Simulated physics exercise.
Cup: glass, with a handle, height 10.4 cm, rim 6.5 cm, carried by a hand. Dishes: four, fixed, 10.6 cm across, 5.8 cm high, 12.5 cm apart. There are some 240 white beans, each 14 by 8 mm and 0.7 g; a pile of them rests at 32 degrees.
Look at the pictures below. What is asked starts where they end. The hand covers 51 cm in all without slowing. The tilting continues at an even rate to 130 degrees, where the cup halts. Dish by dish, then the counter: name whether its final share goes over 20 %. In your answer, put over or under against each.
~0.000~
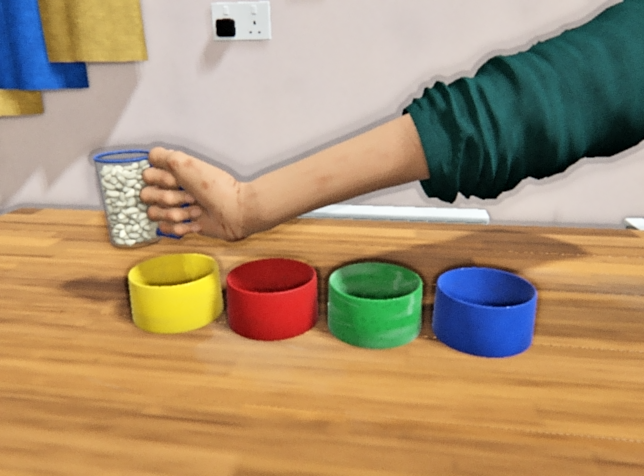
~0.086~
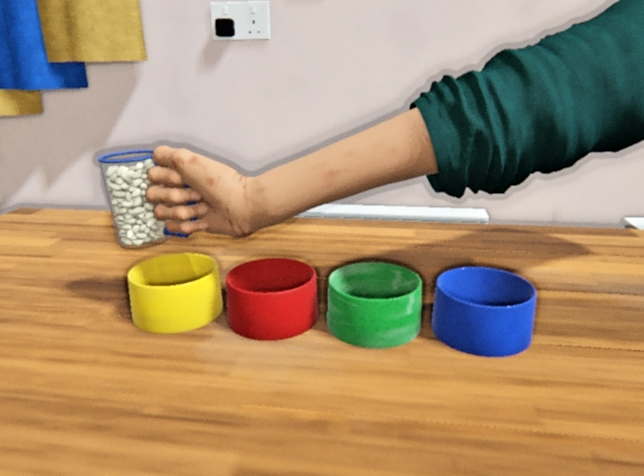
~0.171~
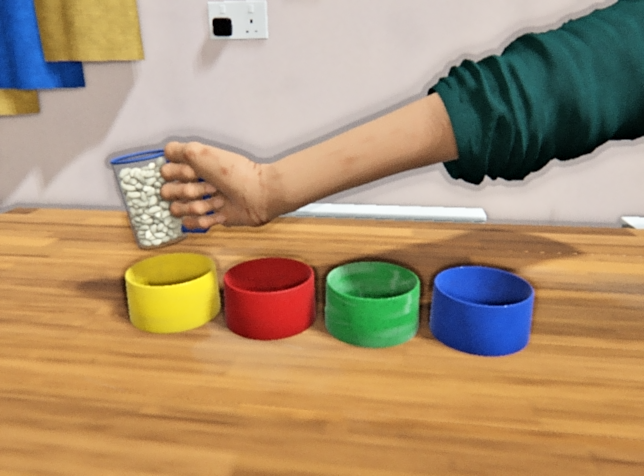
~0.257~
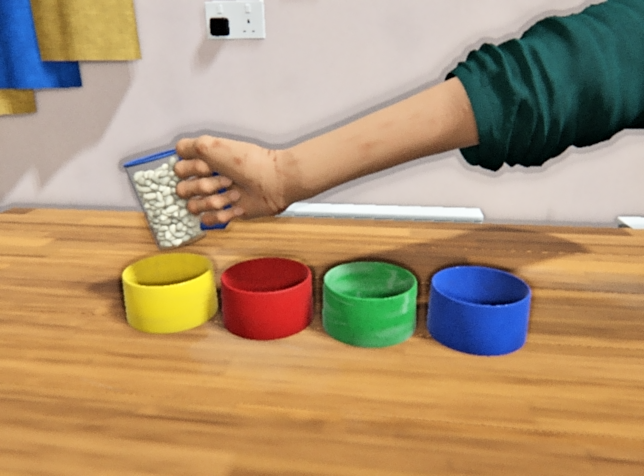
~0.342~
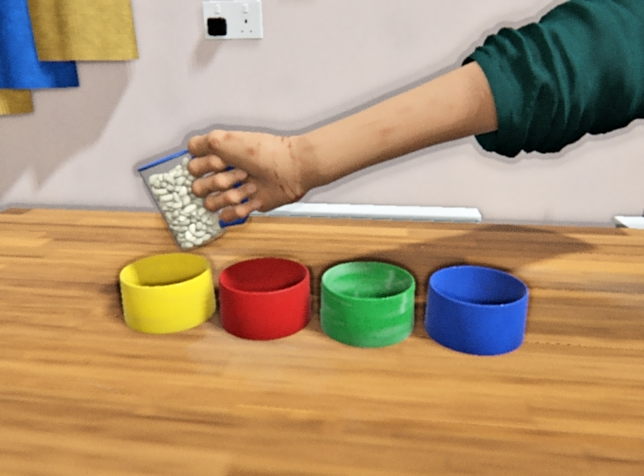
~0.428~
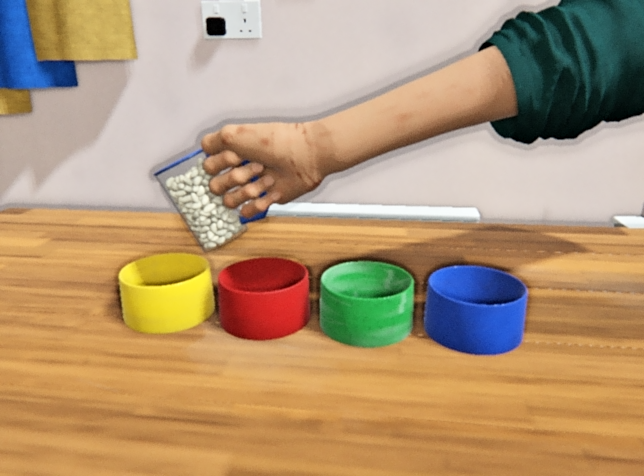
Red dish - under; blue dish - over; green dish - under; yellow dish - under; counter - under.
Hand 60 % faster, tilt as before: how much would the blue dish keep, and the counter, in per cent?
Shares: Blue 100, counter 0.
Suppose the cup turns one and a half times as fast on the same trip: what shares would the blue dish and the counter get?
In that case I'd put blue at 0 and the counter at 10.
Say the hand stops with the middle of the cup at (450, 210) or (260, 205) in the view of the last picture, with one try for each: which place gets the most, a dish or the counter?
Green, then counter.
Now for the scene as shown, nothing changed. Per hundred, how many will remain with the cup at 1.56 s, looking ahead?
I'd estimate some 85 per cent of the load.
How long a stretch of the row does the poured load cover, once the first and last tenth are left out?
I'd put it near 14 cm.
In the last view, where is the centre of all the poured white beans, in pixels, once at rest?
Somewhere near (475, 316) in the last picture.
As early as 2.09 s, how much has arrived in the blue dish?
Close to 80 per cent at that point.
After 1.11 s, tilt 75 degrees; cup holds 100 %.
Then, at 1.56 s, tilt 107 degrees; cup holds 85 %, green 10 %.
After 2.09 s, tilt 130 degrees; cup holds 0 %, blue 80 %, green 10 %.
At rest (2.7 s), red 0 %, blue 85 %, green 10 %, yellow 0 %, counter 5 %.
